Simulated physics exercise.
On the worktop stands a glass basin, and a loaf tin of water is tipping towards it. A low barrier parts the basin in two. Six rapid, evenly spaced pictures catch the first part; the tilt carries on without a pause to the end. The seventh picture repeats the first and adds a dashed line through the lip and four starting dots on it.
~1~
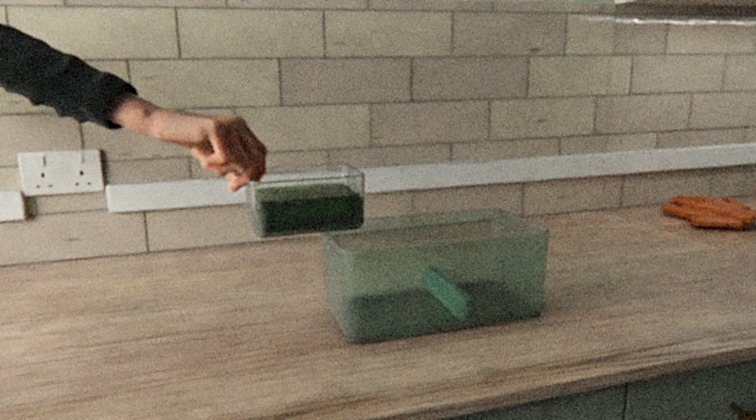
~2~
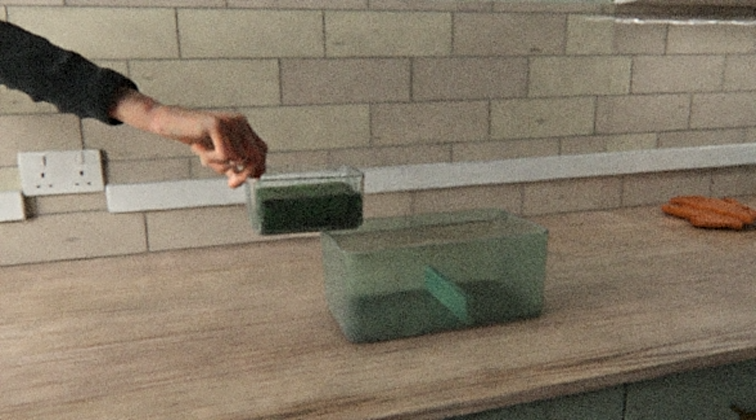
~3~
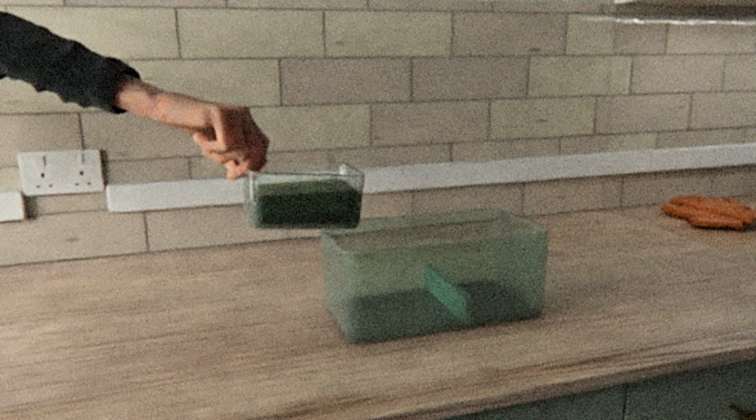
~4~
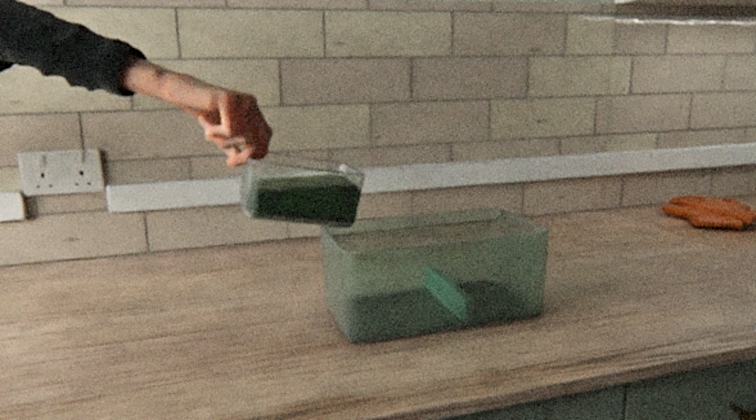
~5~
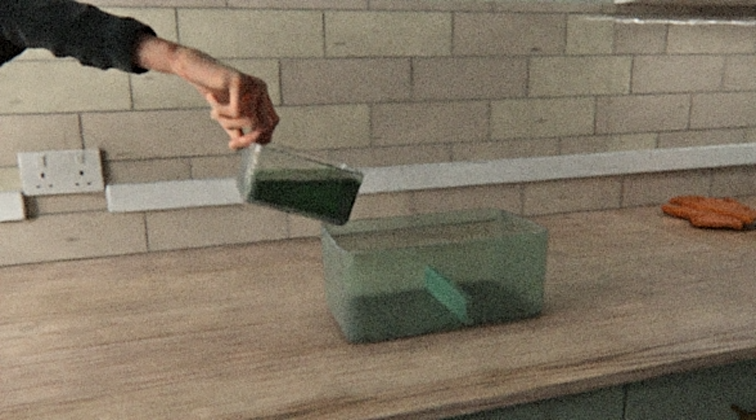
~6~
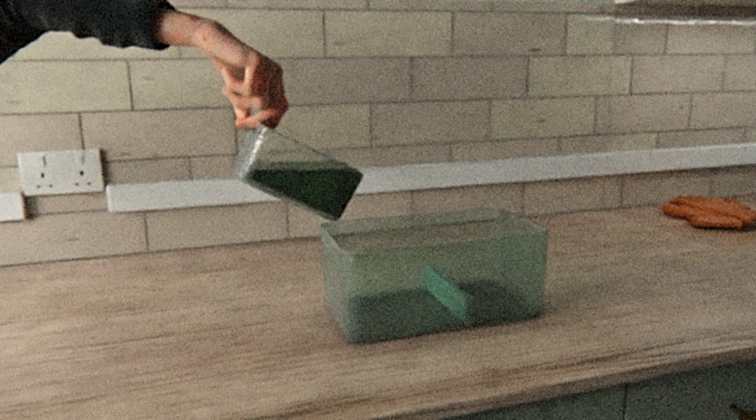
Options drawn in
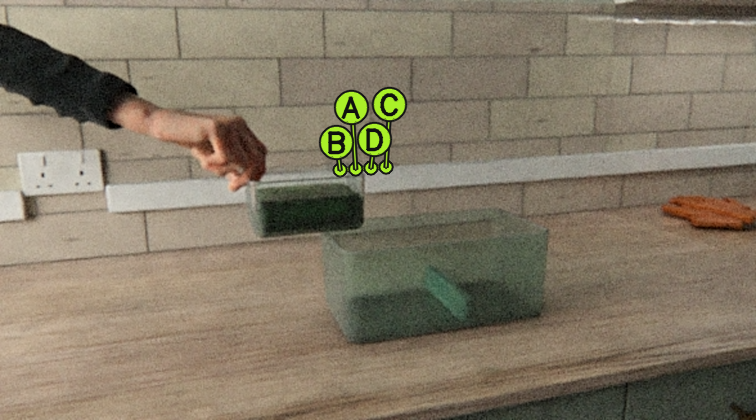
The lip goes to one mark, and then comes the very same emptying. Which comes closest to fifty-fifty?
Dot C.
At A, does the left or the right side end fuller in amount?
More ends on the left.
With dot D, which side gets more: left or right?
The left side.
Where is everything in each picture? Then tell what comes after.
Upright, lip at (354, 169); basin from (345, 342) to (540, 313); top of the wall at (447, 280); nothing has left yet.
Upright, lip at (354, 169); nothing has left yet.
Tipped about 5°, lip at (354, 169); nothing has left yet.
Tipped about 11°, lip at (354, 169); nothing has left yet.
Tipped about 19°, lip at (354, 169); nothing has left yet.
Tipped about 29°, lip at (354, 169); nothing has left yet.
On the marked copy, A at (355, 168); B at (340, 169); C at (386, 167); D at (370, 168).
Choosing A, about 94 % ends left of the wall and 5 % right of it.
Choosing B, about 92 % ends left of the wall and 7 % right of it.
Choosing C, about 48 % ends left of the wall and 51 % right of it.
Choosing D, about 81 % ends left of the wall and 18 % right of it.
